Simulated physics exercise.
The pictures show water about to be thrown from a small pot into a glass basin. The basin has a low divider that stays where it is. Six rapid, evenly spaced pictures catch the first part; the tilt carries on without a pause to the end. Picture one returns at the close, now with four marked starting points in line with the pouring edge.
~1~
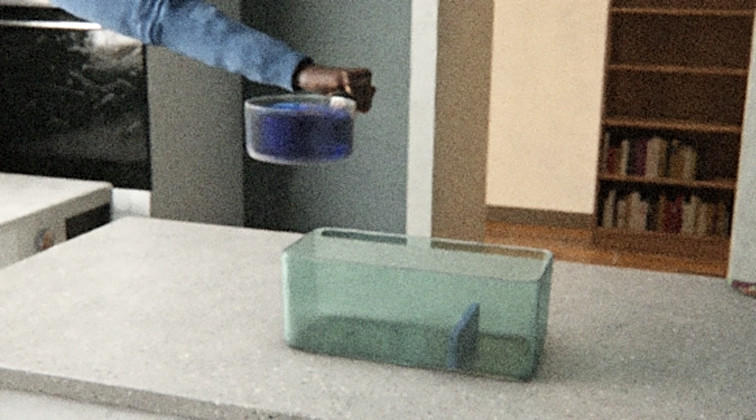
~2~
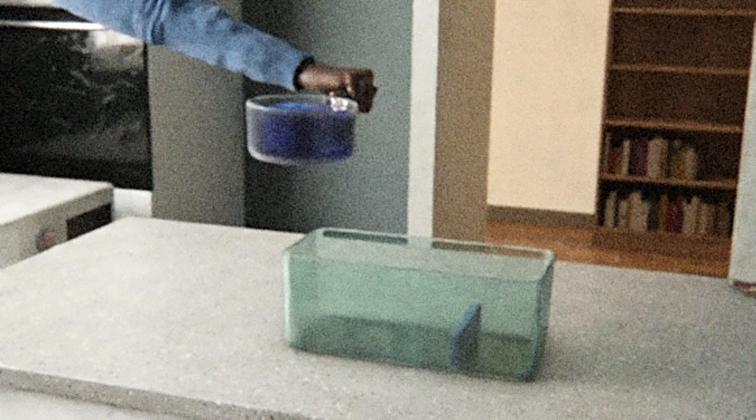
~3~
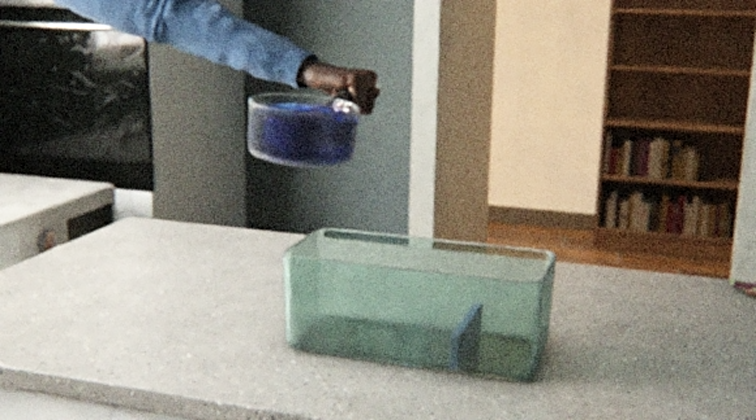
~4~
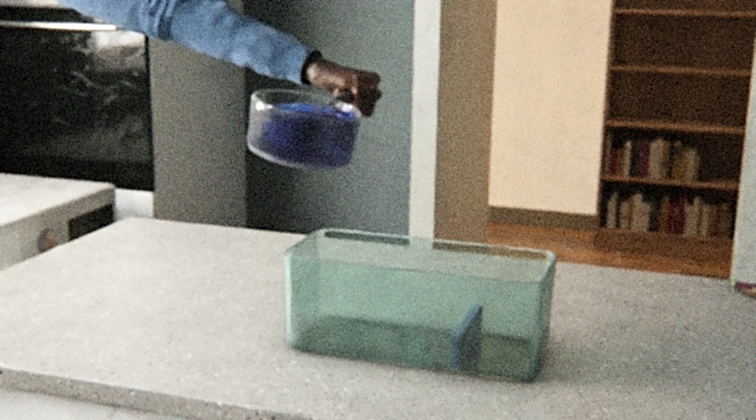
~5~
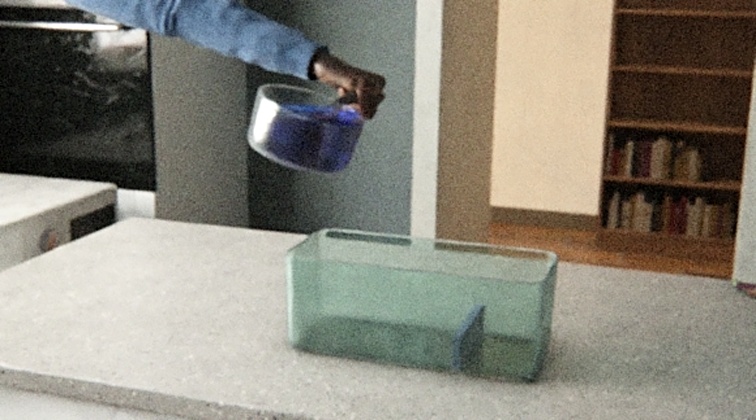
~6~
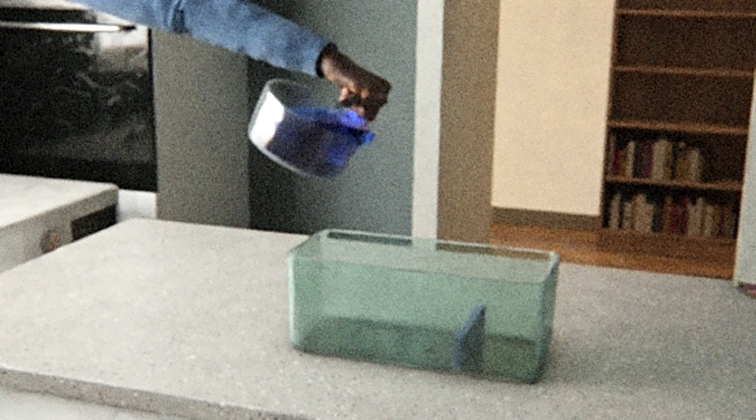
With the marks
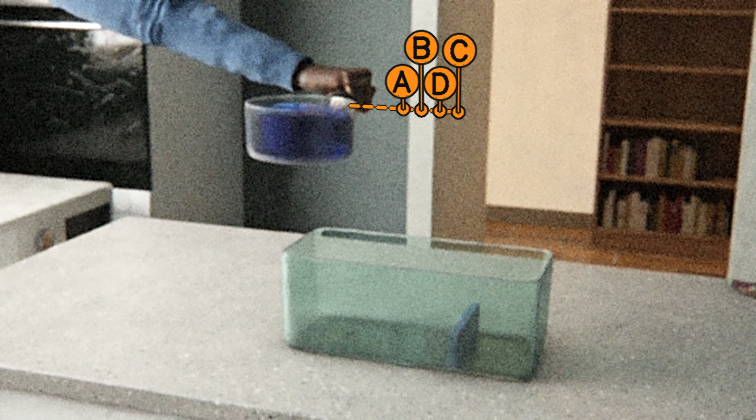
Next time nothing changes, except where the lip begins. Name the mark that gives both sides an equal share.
The best dot is B.
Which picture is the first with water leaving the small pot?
Picture 5.
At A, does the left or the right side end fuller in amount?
More ends on the left.
On the marked copy, A at (403, 108); B at (421, 110); C at (458, 112); D at (439, 111).
With A, about 67 % ends left of the wall and 31 % right of it.
With B, about 47 % ends left of the wall and 52 % right of it.
With C, about 31 % ends left of the wall and 68 % right of it.
With D, about 34 % ends left of the wall and 65 % right of it.
